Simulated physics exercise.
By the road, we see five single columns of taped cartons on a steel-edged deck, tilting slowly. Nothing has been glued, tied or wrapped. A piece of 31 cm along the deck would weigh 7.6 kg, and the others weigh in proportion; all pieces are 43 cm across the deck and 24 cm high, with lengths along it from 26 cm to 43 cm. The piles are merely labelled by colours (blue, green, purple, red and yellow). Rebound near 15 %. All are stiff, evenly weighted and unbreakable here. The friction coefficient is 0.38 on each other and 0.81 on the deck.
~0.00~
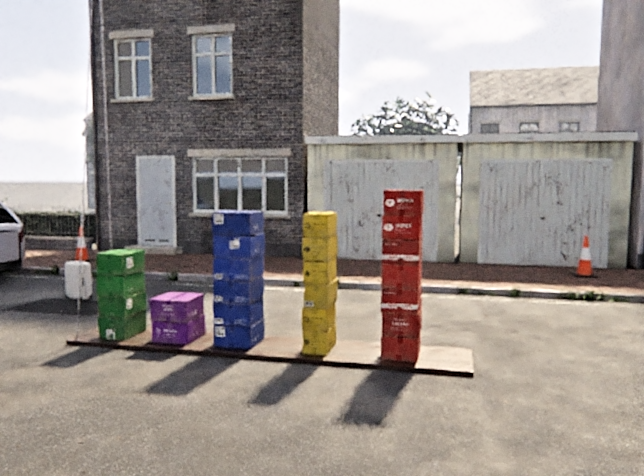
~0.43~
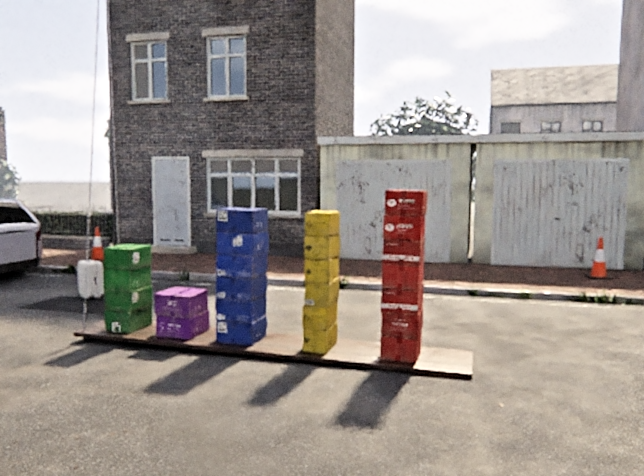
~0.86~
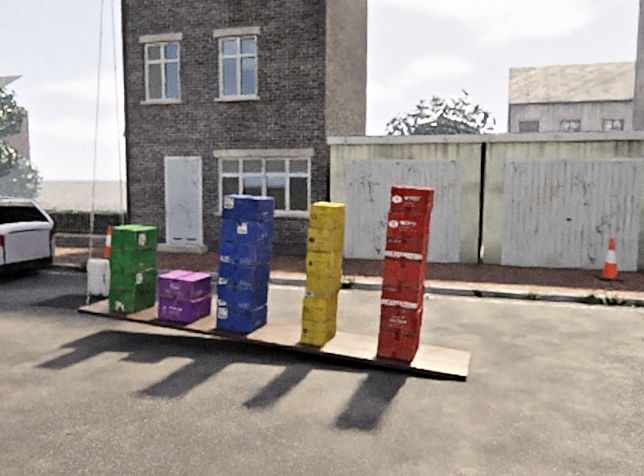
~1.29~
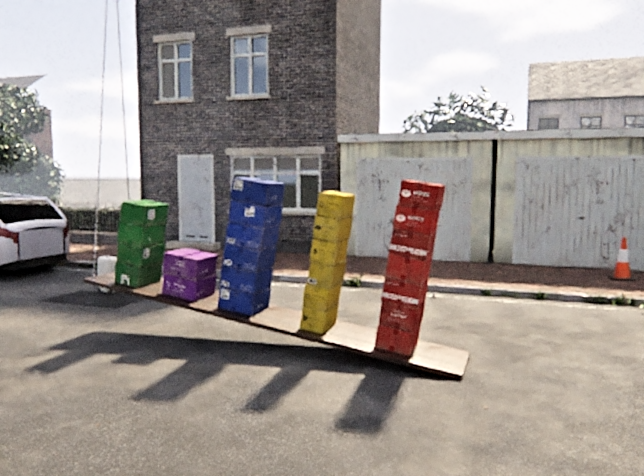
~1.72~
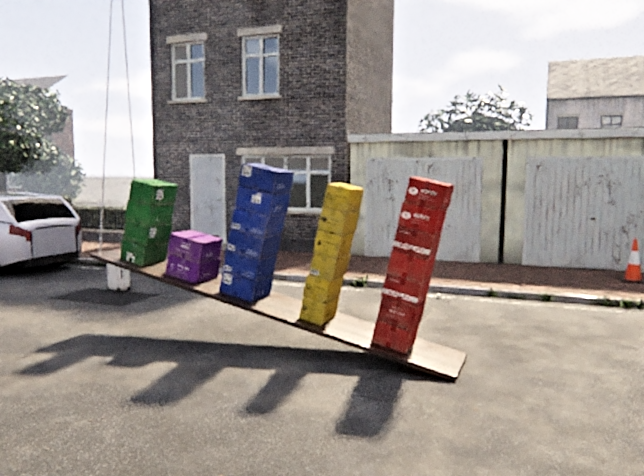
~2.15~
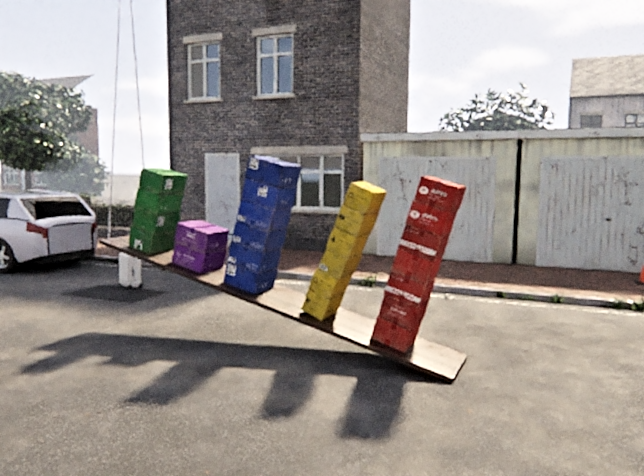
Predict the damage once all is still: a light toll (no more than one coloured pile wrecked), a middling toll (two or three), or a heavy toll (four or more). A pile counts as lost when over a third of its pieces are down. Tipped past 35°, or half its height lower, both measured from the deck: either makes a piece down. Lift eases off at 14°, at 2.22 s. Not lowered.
A middling toll.
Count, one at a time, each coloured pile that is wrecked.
Exactly 2.
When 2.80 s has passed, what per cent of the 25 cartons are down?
By that time it is 35 percent.
By 2.48 s, slope 14°; 1 of the 25 cartons down; top yellow carton tilted 29°, 12 cm lower; top red carton tilted 9°.
By 2.80 s, slope 14°; 9 of the 25 cartons down; top yellow carton tilted 30°, 40 cm lower; top red carton tilted 28°, 15 cm lower.
By 3.40 s, slope 14°; 13 of the 25 cartons down; top yellow carton upside down; top red carton on its side.
When it is over (4.6 s), slope 14°; 13 of the 25 cartons down; top red carton upside down; top yellow carton upside down. Wrecked, red and yellow.
